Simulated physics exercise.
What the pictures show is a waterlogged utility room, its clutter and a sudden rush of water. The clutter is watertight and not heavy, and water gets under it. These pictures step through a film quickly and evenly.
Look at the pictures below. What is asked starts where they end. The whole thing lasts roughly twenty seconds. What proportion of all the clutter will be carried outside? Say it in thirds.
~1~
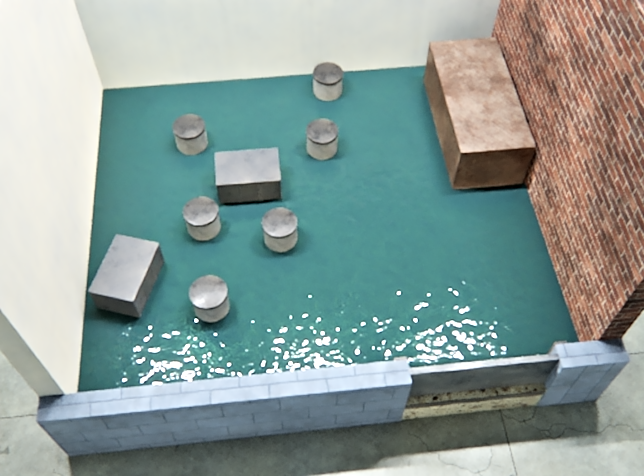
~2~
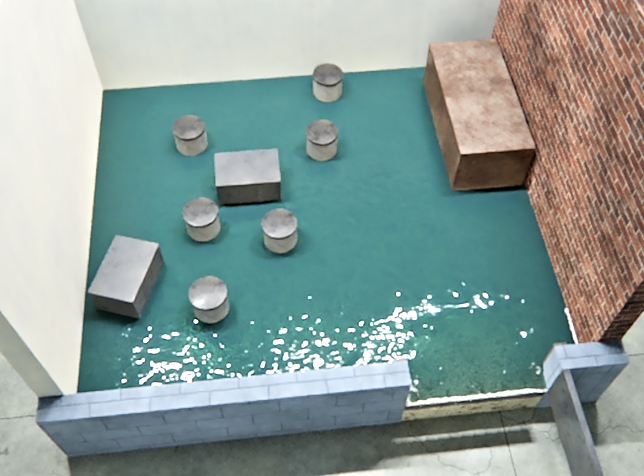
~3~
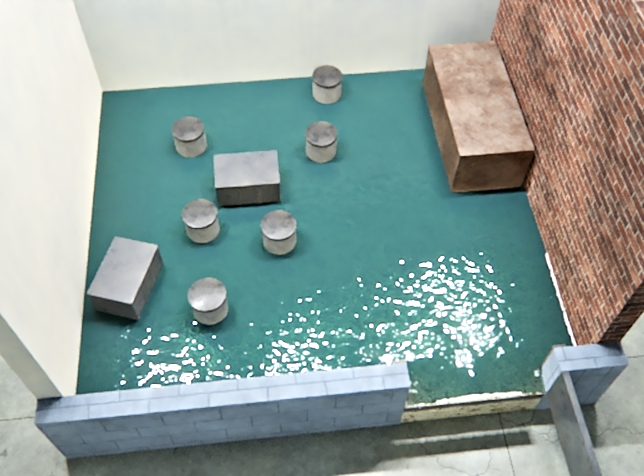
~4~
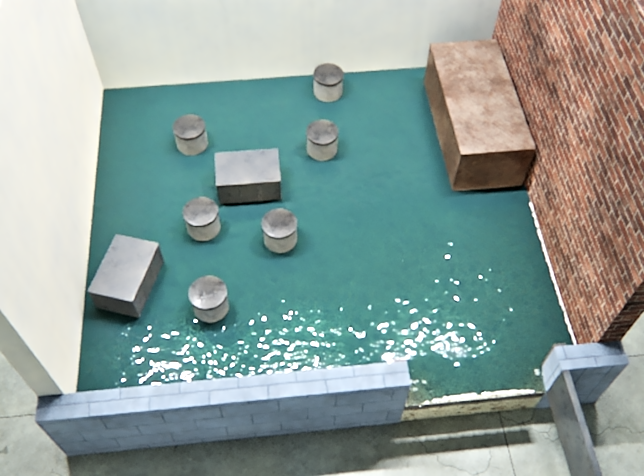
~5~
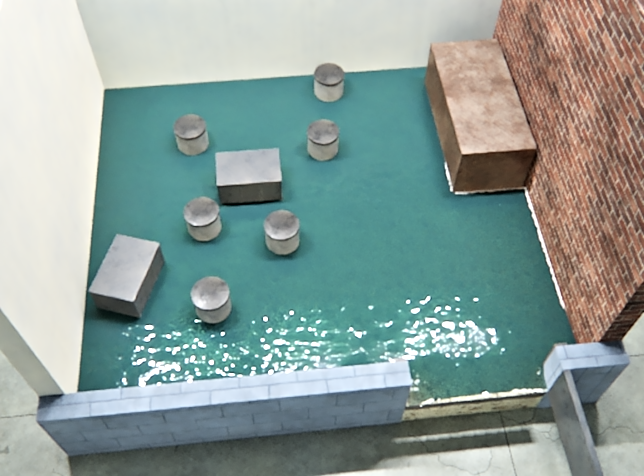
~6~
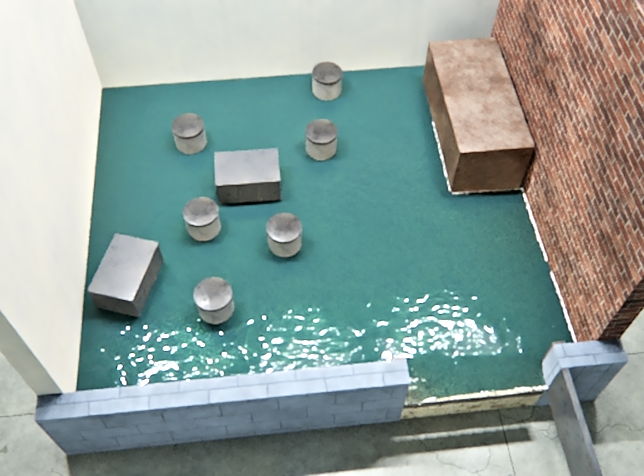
The likely share is a third through two thirds.
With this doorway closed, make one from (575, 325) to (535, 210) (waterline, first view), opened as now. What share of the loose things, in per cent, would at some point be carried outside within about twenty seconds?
Roughly 60 in a hundred.
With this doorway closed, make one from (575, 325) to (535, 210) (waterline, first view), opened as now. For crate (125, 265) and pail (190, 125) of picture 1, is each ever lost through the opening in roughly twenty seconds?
Held back, held back.
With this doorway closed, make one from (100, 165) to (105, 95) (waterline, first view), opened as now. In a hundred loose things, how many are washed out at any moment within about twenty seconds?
100 in a hundred or thereabouts.
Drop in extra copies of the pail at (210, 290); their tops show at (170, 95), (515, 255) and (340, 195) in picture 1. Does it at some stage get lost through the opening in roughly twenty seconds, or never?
First one does not escape, second one makes it out, third one makes it out.
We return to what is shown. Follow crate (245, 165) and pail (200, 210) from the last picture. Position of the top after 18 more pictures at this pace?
They should end up near (324, 227) and (275, 257) respectively.
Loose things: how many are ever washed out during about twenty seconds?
That adds up to 5.
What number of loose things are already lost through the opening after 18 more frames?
I count 1.
A moment on, 0 of 8 are out; 8 afloat.
Next, 1 of 8 are out; 7 afloat.
Later, 5 of 8 are out; 3 afloat.
In the end, 5 of 8 are out; 3 afloat.
